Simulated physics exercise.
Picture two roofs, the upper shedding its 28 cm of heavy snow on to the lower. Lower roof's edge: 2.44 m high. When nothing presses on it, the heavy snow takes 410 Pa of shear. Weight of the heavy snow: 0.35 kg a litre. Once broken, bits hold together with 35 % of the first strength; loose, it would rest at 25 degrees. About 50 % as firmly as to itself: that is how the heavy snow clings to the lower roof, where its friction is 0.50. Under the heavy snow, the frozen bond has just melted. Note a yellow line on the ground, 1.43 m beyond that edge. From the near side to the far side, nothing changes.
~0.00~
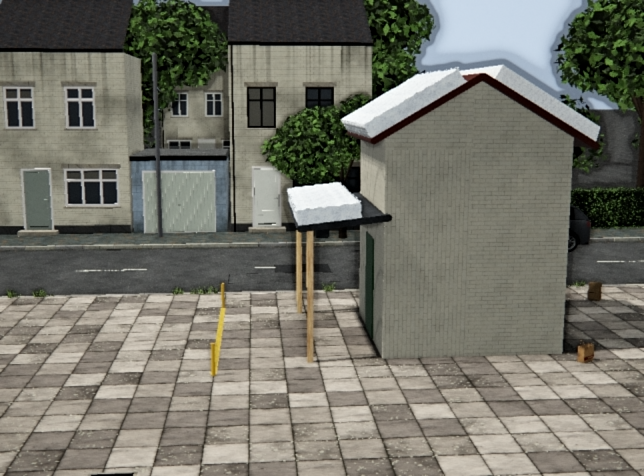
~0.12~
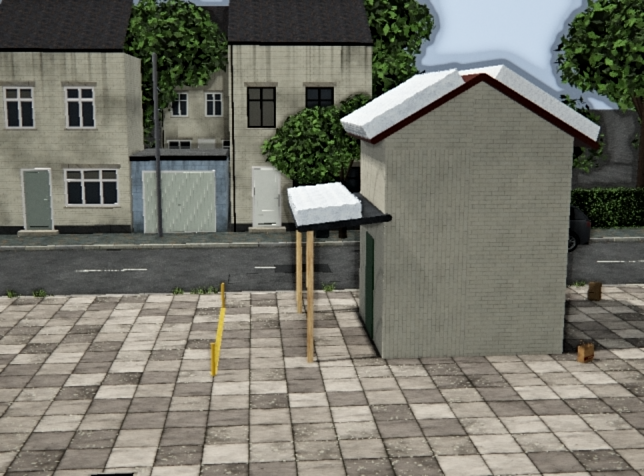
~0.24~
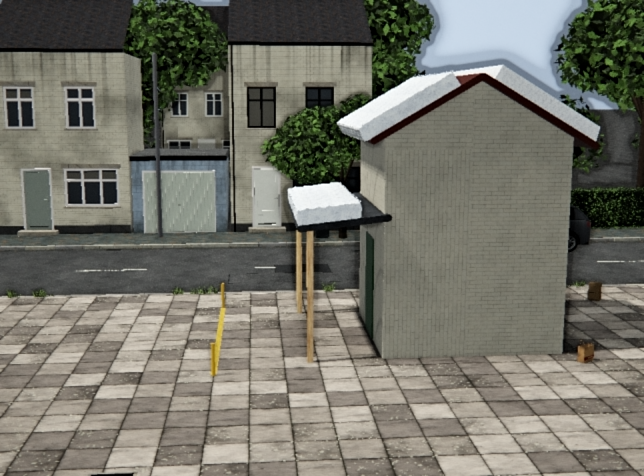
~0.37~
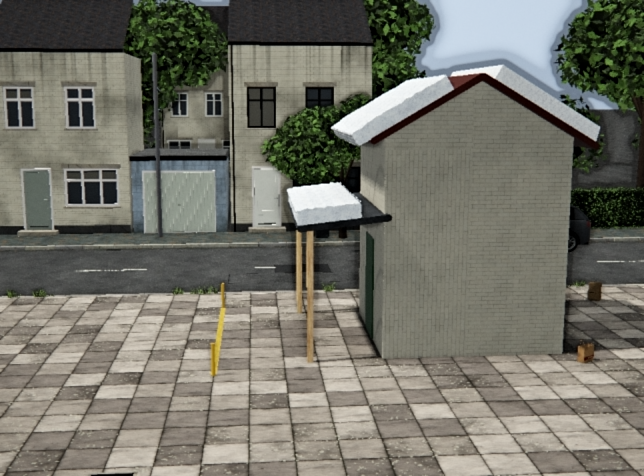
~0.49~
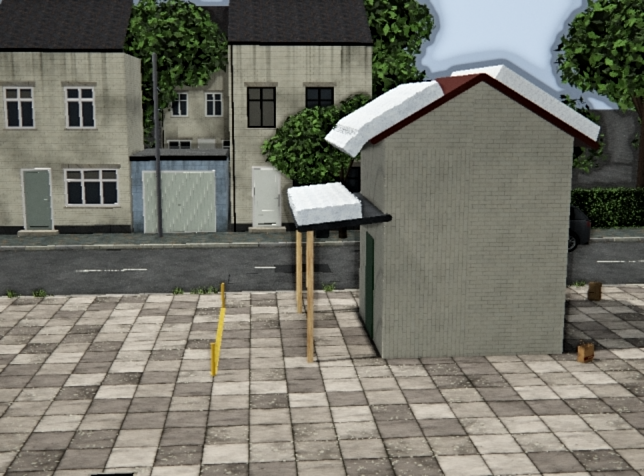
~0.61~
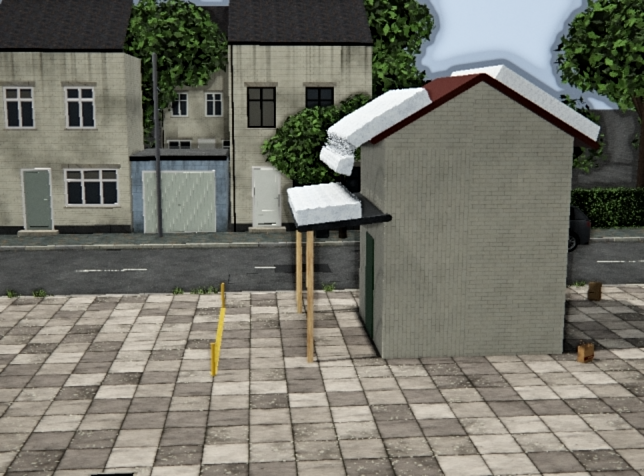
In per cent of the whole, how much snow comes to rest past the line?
42 %.
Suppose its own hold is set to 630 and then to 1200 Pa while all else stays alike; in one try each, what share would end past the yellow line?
40 in a hundred, followed by 30 in a hundred.
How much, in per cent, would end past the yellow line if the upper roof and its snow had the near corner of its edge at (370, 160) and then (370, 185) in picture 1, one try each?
First try 35 %, second try 12 %.
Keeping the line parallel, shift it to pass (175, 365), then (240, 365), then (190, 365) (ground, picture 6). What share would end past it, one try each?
The three tries give 30 %, 50 % and 35 % in turn.
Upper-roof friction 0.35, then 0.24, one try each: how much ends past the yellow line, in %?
One try each gives 25 % and then 35 %.
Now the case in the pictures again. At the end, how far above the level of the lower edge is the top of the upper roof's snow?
0.5 m.
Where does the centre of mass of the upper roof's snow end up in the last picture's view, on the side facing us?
Centre noted at roughly (184, 334).
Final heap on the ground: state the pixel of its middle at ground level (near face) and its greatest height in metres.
Middle near (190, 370); height roughly 0.2 m.
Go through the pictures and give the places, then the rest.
In the first frame, foremost bit of the heavy snow at (369, 129).
In the second frame, foremost bit of the heavy snow at (368, 130), its middle shifted 2.7 cm, 1 % of it past the upper edge, in one piece.
In the third frame, foremost bit of the heavy snow at (364, 132), its middle shifted 10 cm, 6 % of it past the upper edge, in one piece.
In the fourth frame, foremost bit of the heavy snow at (358, 129), its middle shifted 24 cm, 13 % of it past the upper edge, in one piece.
In the fifth frame, foremost bit of the heavy snow at (349, 141), its middle shifted 42 cm, 23 % of it past the upper edge, cracking.
In the sixth frame, foremost bit of the heavy snow at (339, 165), its middle shifted 67 cm, 36 % of it past the upper edge, cracking.
After 1.14 s, none is below the lower edge and 0 % is past the line.
After 1.76 s, 61 % is below the lower edge and 30 % is past the line.
After 2.38 s, 62 % is below the lower edge and 42 % is past the line.
After 3.00 s, 62 % is below the lower edge and 42 % is past the line.
After 3.10 s, 62 % is below the lower edge and 42 % is past the line.
